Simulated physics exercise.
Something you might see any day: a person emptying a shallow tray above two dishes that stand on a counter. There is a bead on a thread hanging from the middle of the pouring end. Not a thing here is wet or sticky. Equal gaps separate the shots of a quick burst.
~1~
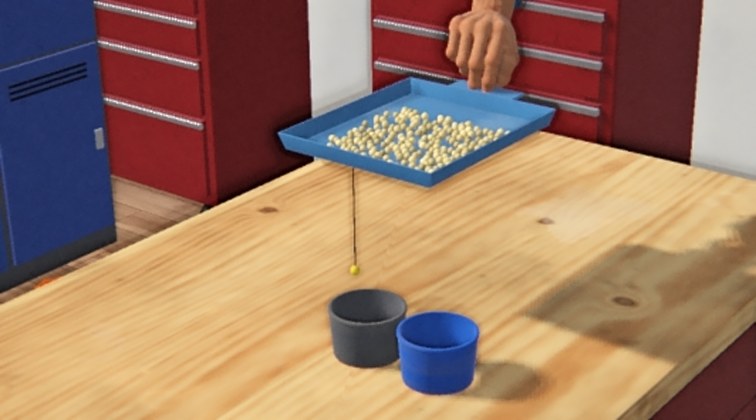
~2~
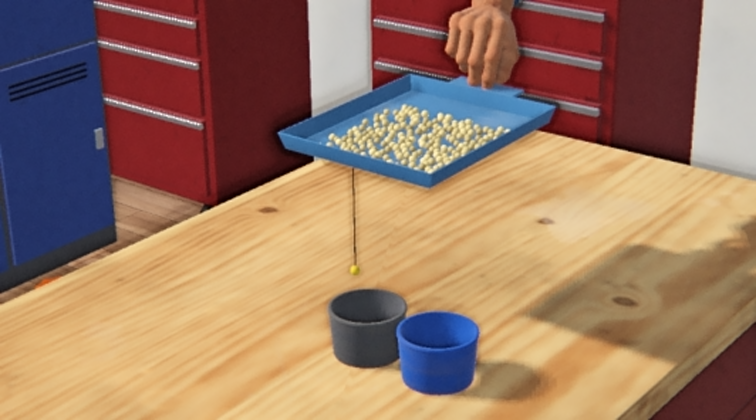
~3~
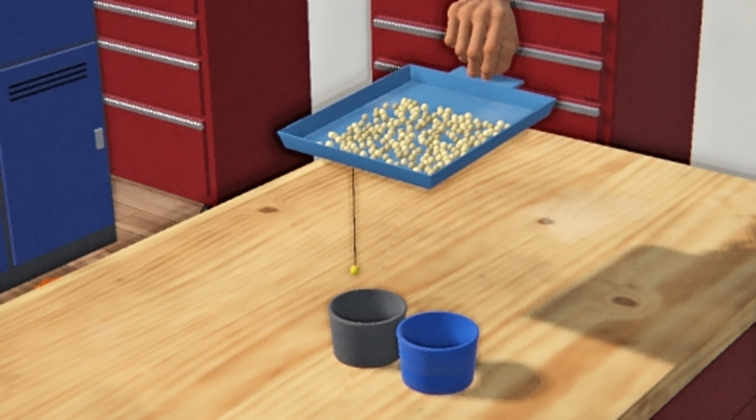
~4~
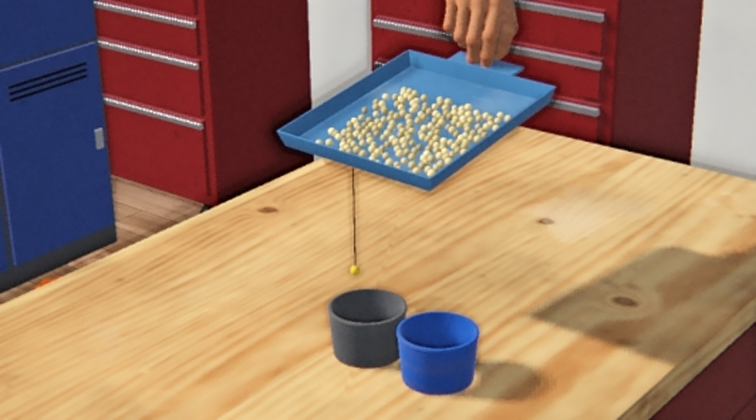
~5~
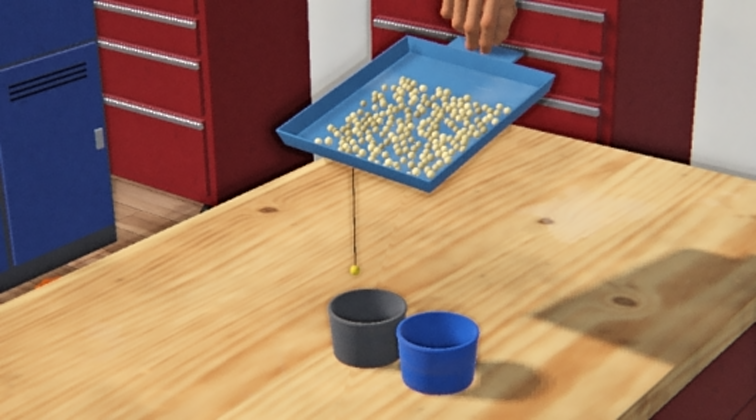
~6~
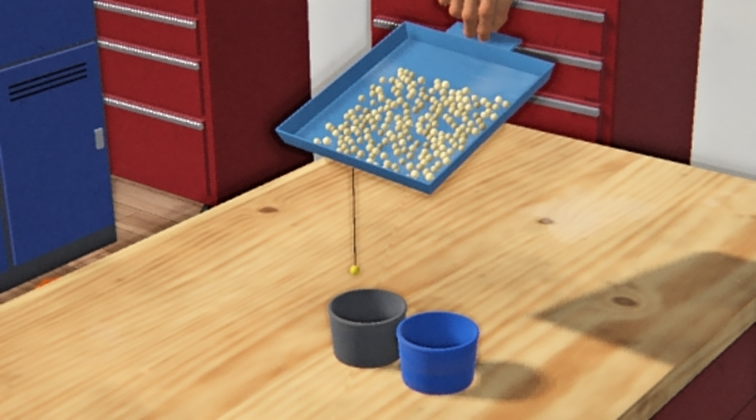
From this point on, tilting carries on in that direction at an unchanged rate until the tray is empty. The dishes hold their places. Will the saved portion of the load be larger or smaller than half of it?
Most of the load lands in the dishes.
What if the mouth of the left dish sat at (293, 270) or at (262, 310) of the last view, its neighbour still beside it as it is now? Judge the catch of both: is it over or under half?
The first time it's lower than half, the second time lower than half.
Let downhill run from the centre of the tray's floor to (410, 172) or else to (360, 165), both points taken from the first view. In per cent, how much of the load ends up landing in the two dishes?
Near 50 % and, after that, 40 %.
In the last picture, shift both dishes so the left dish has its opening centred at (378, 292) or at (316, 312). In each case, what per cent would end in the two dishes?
Roughly 40% on the first try and 40% on the second.
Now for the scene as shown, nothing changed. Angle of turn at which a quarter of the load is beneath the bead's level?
Angle reached: About 100°.
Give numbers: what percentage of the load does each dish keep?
Left dish 40, right dish 30 %.
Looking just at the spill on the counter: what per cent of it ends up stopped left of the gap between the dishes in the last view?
70 per cent, roughly.
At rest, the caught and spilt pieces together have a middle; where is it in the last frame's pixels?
Last view, resting centre - approx. (380, 349).
Just after the last frame, tray tipped steeply; almost all on the tray; just a few in the left dish; just a few in the air.
A moment on, tray tipped past a quarter turn; roughly a quarter on the tray; about a tenth in the right dish; roughly a quarter in the left dish; about a tenth outside both; roughly half in the air.
Further on, tray tipped past a quarter turn; roughly a quarter in the right dish; roughly a third in the left dish; roughly a third outside both.
When it is over, tray tipped past a quarter turn; roughly a quarter in the right dish; roughly a third in the left dish; roughly a third outside both.
